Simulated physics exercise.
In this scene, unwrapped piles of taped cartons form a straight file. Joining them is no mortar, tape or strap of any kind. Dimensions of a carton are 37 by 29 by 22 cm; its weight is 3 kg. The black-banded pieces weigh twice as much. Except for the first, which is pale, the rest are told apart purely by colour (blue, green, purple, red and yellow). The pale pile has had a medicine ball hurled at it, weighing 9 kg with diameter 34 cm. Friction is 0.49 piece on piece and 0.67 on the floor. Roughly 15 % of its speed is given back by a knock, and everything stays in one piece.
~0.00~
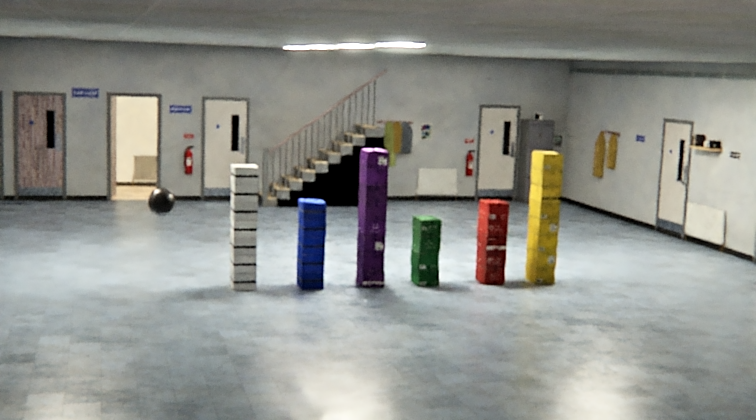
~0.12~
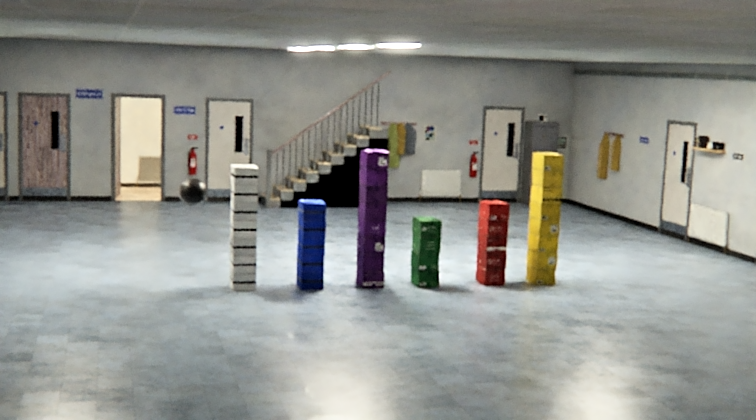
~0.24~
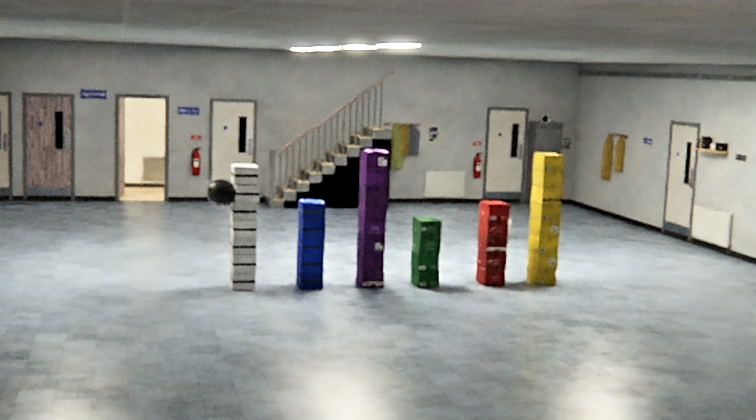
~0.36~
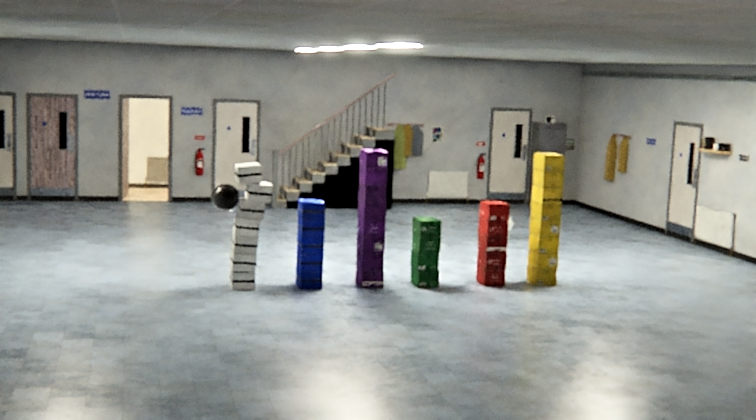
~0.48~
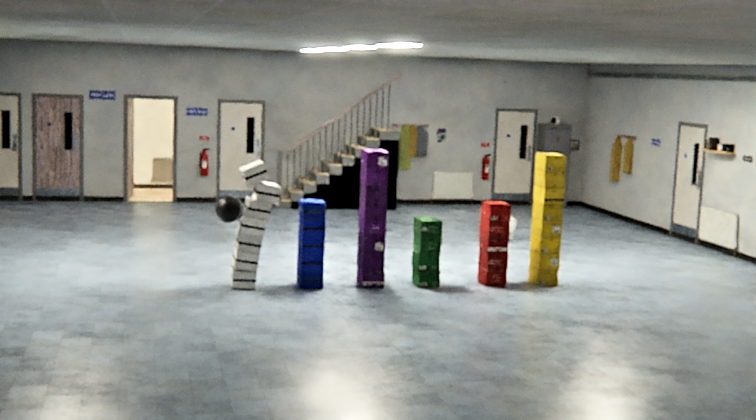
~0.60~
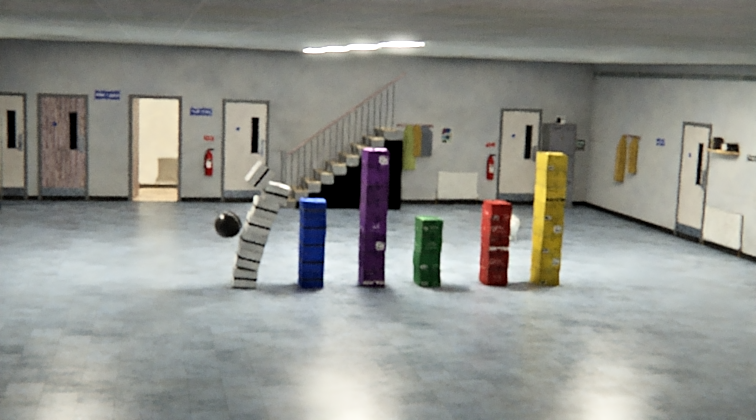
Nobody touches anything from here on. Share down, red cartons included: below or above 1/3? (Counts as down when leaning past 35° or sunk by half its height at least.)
The fallen portion climbs beyond a third.
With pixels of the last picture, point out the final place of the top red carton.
About (602, 255).
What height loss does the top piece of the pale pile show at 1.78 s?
About 110 cm.
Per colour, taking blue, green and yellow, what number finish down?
Down at the end: Blue 5, green 4 and yellow 8.
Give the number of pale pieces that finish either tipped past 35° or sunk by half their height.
5 pieces.
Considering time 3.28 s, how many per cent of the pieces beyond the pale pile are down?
75 per cent.
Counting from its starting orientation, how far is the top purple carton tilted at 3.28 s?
50°.
Around 1.78 s, 5 of the pale pile down; none of the 5 red cartons down (5 of 30 in all colours); top red carton unmoved; top blue carton tipped 17°, 12 cm lower.
Around 3.28 s, 5 of the pale pile down; 5 of the 5 red cartons down (22 of 30 in all colours); top red carton tipped 11°, 14 cm lower; top blue carton on its side.
Finally (5.5 s), 5 of the pale pile down; 5 of the 5 red cartons down (30 of 30 in all colours); top red carton 59 cm lower; top blue carton on its side. That is 100 per cent. Seen by the last camera, middles, top red carton near (602, 255), top blue carton near (347, 244).
